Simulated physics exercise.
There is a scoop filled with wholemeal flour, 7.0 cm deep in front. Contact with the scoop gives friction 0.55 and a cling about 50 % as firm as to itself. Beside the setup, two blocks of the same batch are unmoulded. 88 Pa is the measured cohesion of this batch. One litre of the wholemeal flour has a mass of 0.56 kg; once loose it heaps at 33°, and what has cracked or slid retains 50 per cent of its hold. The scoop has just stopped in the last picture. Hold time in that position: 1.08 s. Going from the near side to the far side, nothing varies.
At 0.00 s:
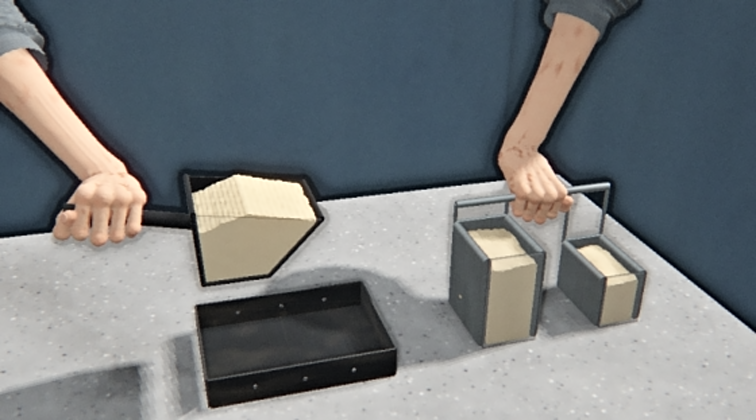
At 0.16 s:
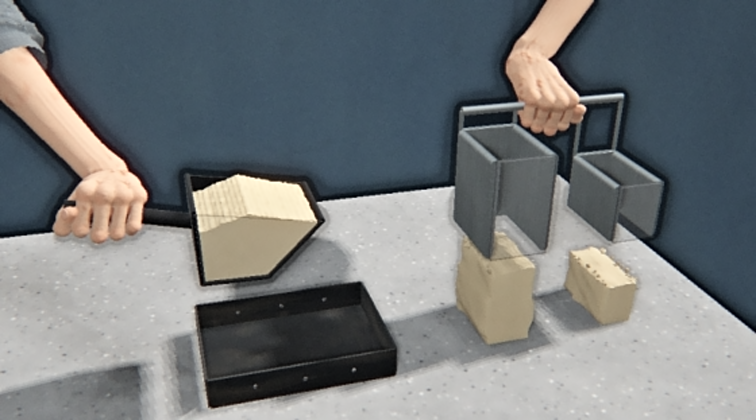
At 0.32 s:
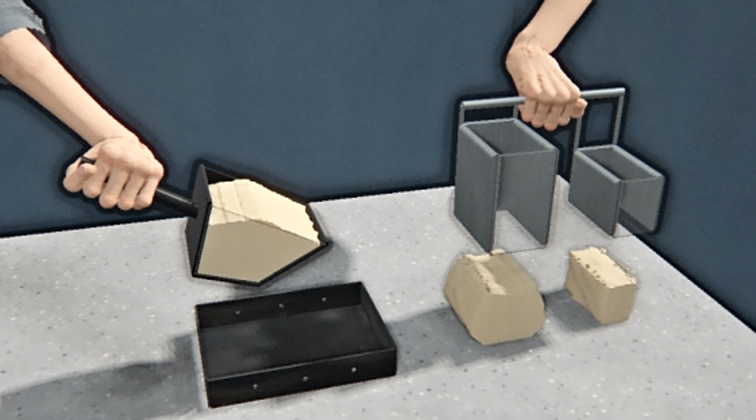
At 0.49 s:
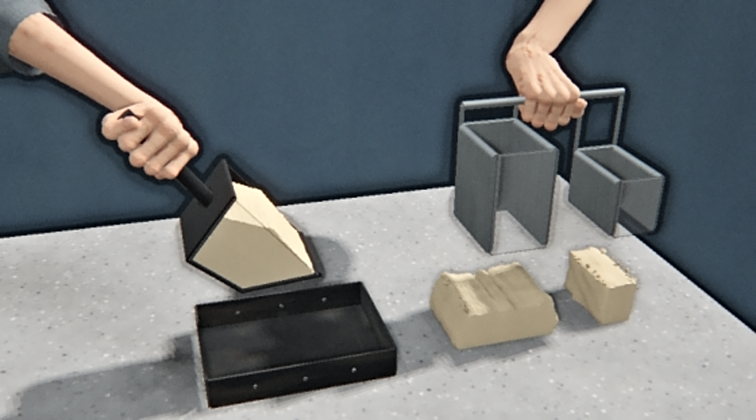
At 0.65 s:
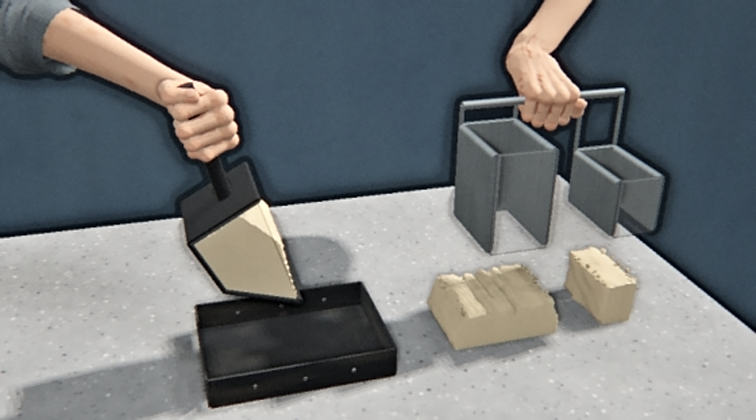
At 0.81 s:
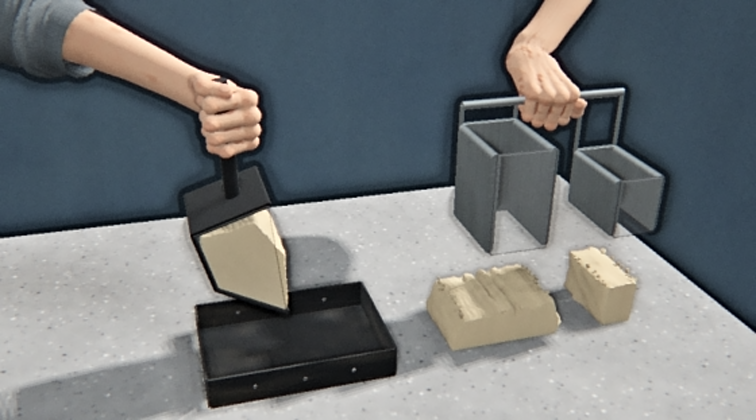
A hand tilting a scoop of pale flour steeply above a black tray after another hand lifts moulds off two blocks, the taller slumping.
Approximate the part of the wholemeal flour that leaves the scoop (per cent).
Close to 52 percent.
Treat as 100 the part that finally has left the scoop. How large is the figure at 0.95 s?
I'd put it near 0 per cent.
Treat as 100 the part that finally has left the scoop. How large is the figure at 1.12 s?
Close to 90 in a hundred.
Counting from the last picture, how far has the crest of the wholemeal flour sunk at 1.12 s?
Around 1.0 cm.
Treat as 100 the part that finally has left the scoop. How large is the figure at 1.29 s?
Some 100 per cent.
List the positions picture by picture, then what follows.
The first frame shows lip at (320, 217), tilt 0 degrees; crest of the wholemeal flour at (249, 214); block heights 13 cm, 7.1 cm (left to right).
The second frame shows lip at (321, 219), tilt 1 degrees; crest of the wholemeal flour at (243, 215); block heights 12 cm, 7.0 cm (left to right).
The third frame shows lip at (325, 242), tilt 19 degrees; crest of the wholemeal flour at (246, 220); block heights 9.2 cm, 7.0 cm (left to right).
The fourth frame shows lip at (319, 273), tilt 41 degrees; crest of the wholemeal flour at (231, 219); block heights 6.2 cm, 7.0 cm (left to right).
The fifth frame shows lip at (301, 299), tilt 64 degrees; crest of the wholemeal flour at (244, 217); block heights 5.9 cm, 7.0 cm (left to right).
The sixth frame shows lip at (288, 310), tilt 75 degrees; crest of the wholemeal flour at (250, 223); block heights 5.8 cm, 7.0 cm (left to right).
After 0.95 s, the scoop is at 75 degrees and 0 % has left it.
After 1.12 s, the scoop is at 75 degrees and 46 % has left it.
After 1.29 s, the scoop is at 75 degrees and 50 % has left it.
After 1.46 s, the scoop is at 75 degrees and 50 % has left it.
After 1.95 s, the scoop is at 75 degrees and 52 % has left it.
